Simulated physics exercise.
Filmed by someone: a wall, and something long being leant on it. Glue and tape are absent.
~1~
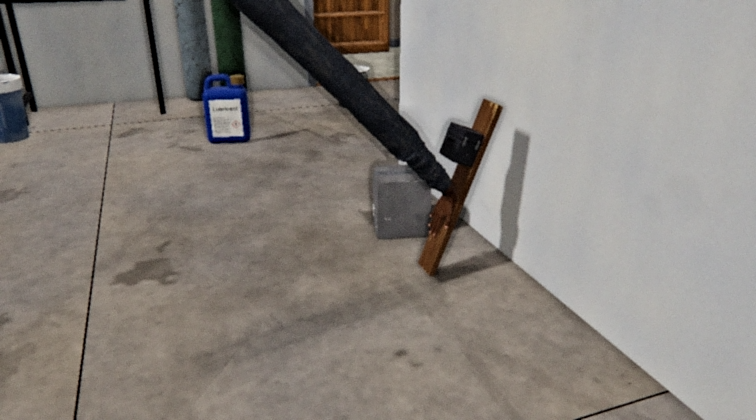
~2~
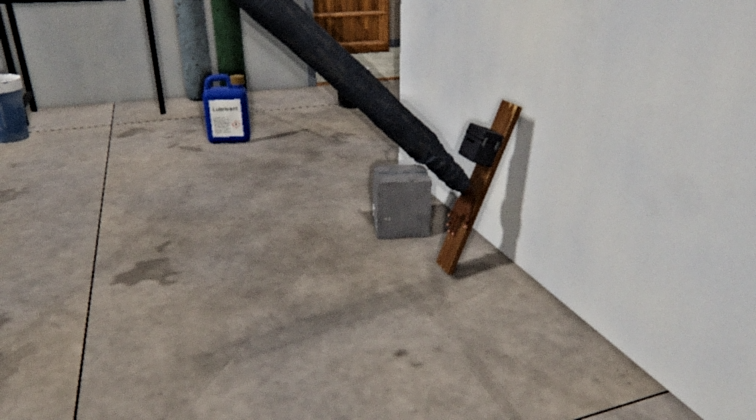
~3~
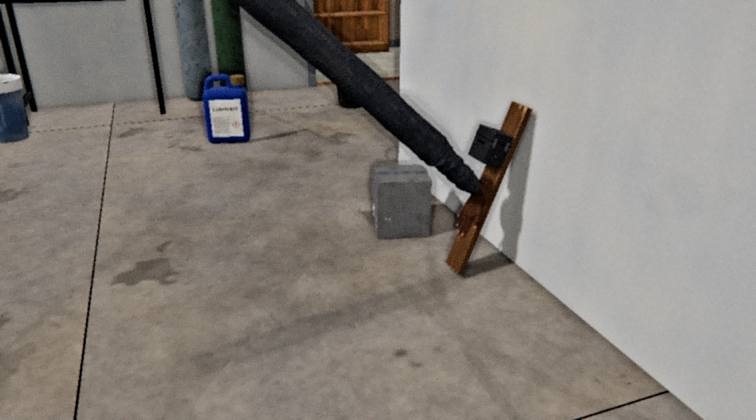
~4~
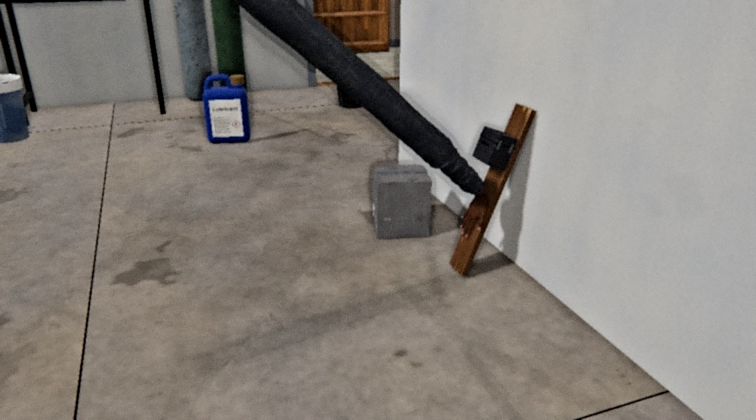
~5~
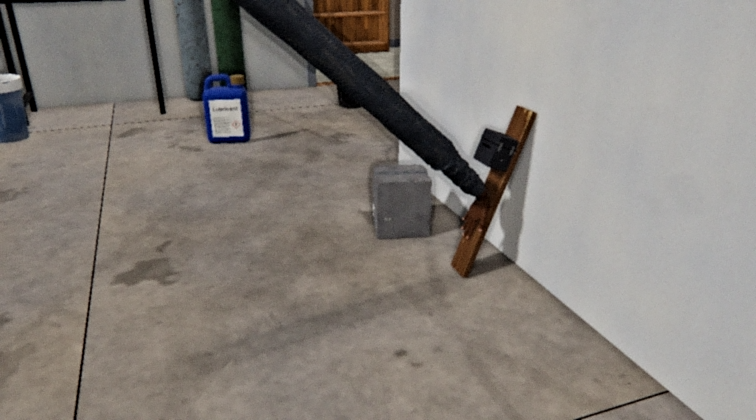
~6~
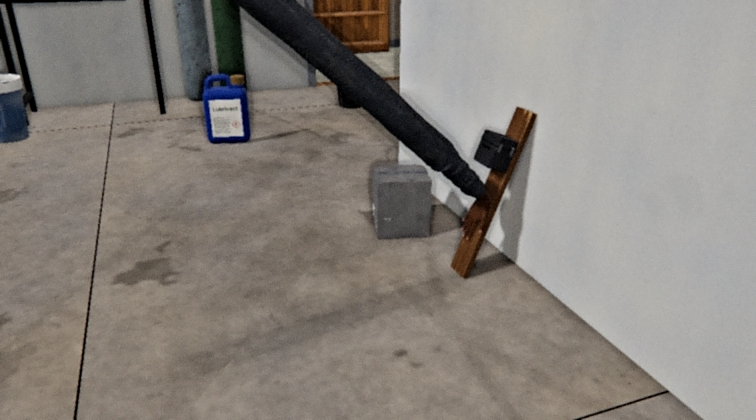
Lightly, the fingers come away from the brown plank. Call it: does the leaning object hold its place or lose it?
It holds its place.
Then, 0.40 s on from there, no change.
Then, 0.90 s on from there, brown plank resting near (492, 195).
In the end, both unmoved. At the end, from the last picture's camera, brown plank near (492, 195). The plank holds.
